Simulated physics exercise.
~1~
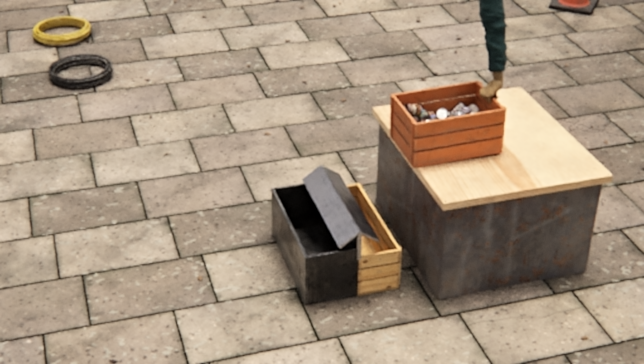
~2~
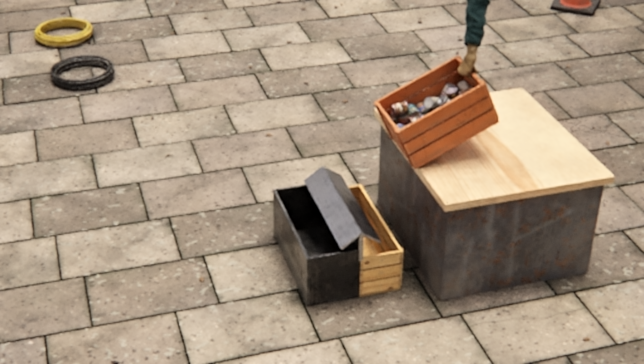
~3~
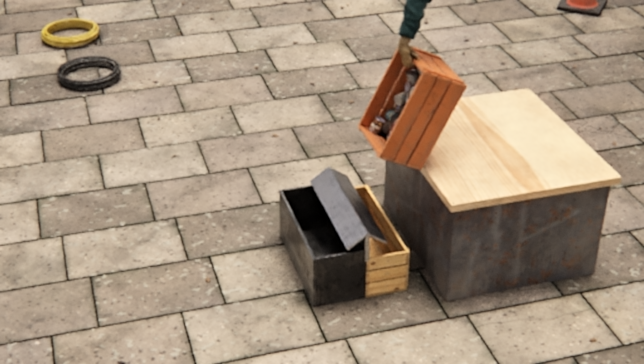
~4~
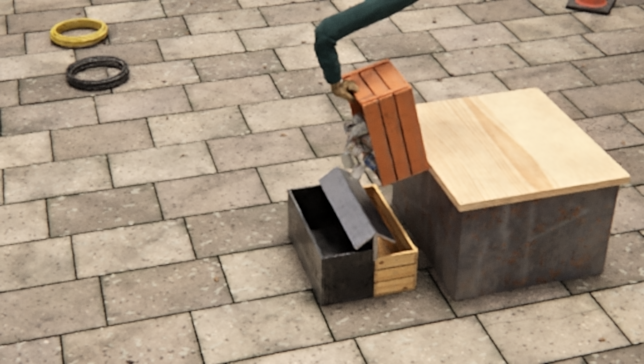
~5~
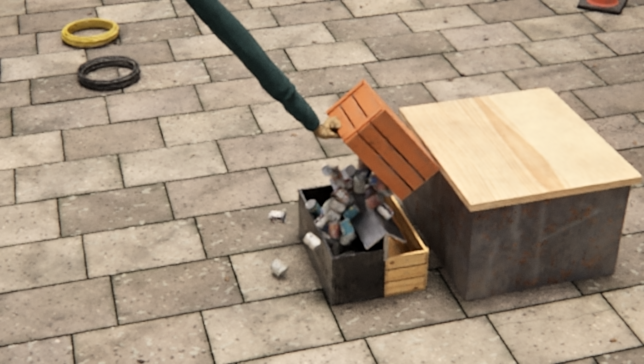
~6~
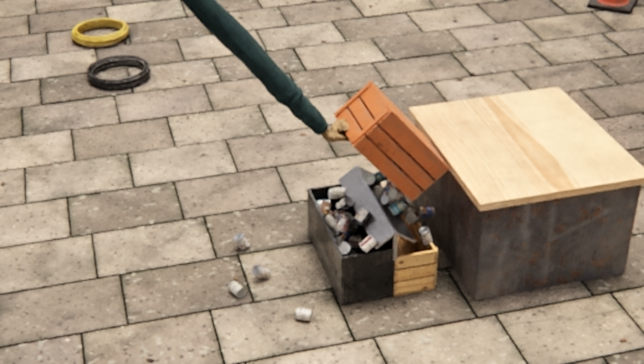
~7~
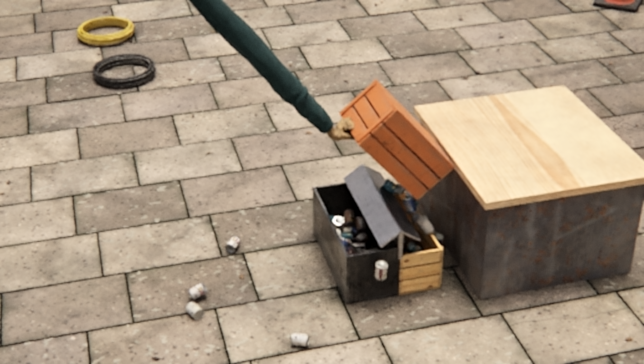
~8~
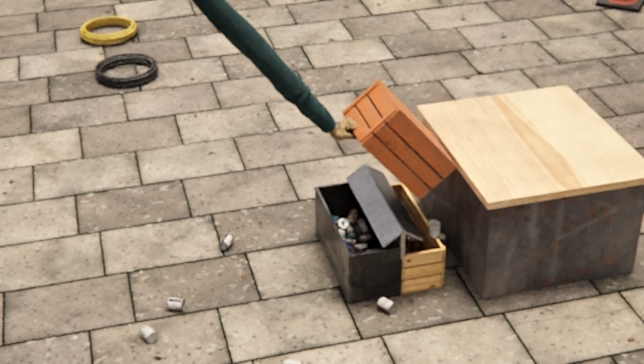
An orange slatted crate of small grey tins sits on a pale wooden tabletop over a dark block, seen from above on grey paving, with a yellow ring and a black ring at upper left. A green-sleeved arm tips the crate leftward off the edge, above an open black box and a wooden trough topped by a dark, roof-shaped piece. The tins slide out and pour down over that ridge. Most drop into the black box and some into the trough, while several bounce out and roll across the paving. Finally the arm holds the crate tilted, with a few tins scattered around.
